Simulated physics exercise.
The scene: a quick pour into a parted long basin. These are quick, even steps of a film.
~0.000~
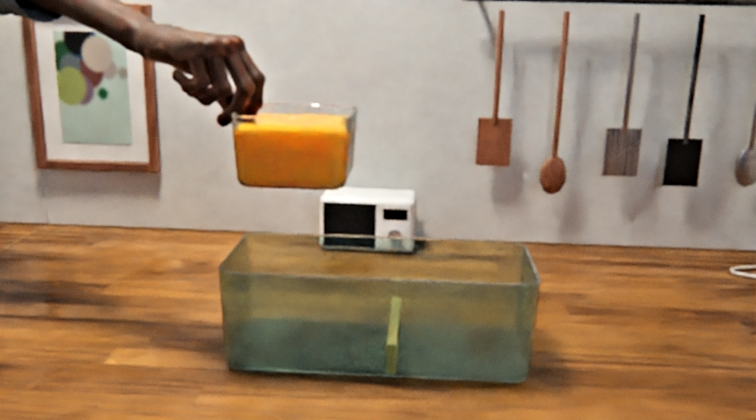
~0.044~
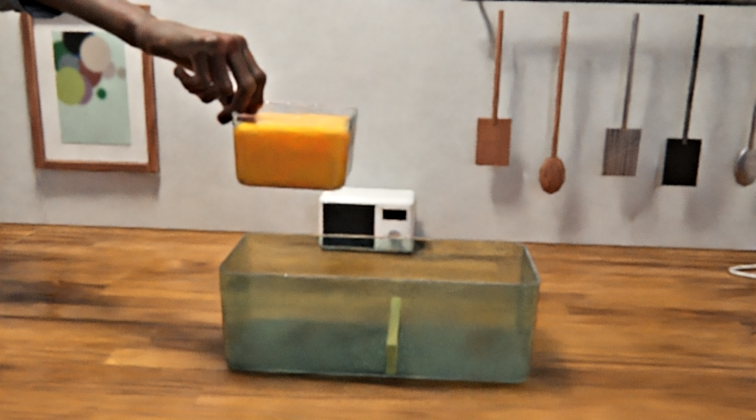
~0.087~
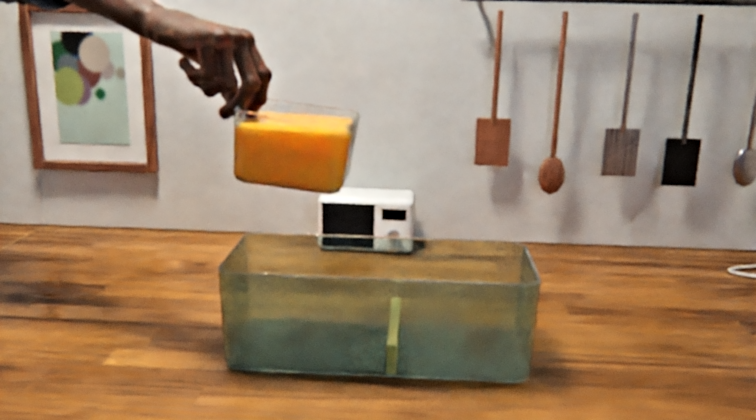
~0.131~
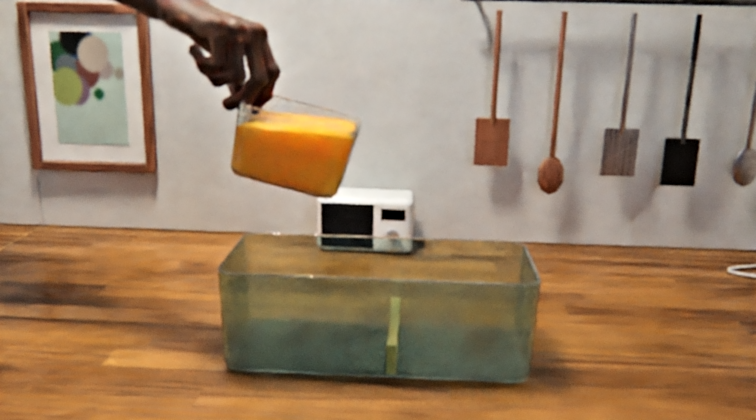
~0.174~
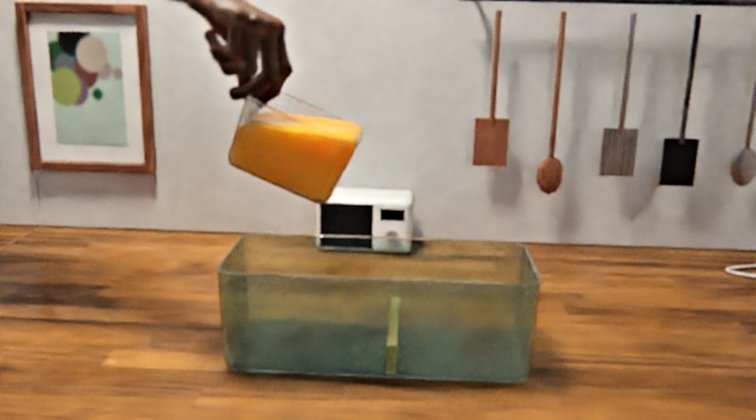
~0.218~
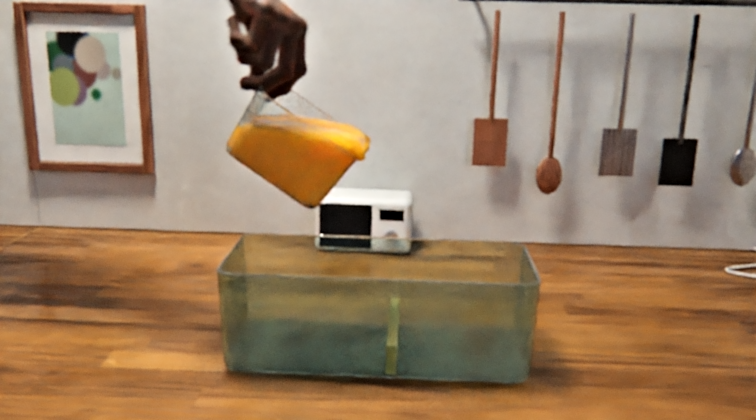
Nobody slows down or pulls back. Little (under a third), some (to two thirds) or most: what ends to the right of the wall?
It comes to between a third and two thirds.
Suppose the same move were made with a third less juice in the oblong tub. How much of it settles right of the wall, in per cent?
Roughly 40 in a hundred.
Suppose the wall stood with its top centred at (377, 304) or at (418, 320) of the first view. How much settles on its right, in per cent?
Roughly 75 per cent, and 25 per cent.
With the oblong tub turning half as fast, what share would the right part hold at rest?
Roughly 65 in a hundred.
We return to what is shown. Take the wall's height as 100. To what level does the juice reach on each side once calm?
The left part 40 per cent, the right part 60.
A moment on, the oblong tub is tipped on its side and 26 per cent is still to pour, 3 is left of the wall and 31 right of it.
Next, the oblong tub is tipped right over and 5 per cent is still to pour, 27 is left of the wall and 60 right of it.
Then the oblong tub is tipped right over and 0 per cent is still to pour, 38 is left of the wall and 57 right of it.
Later the oblong tub is tipped right over and 0 per cent is still to pour, 42 is left of the wall and 55 right of it.
In the end 44 per cent lies left of the wall, 54 right of it and 3 outside.
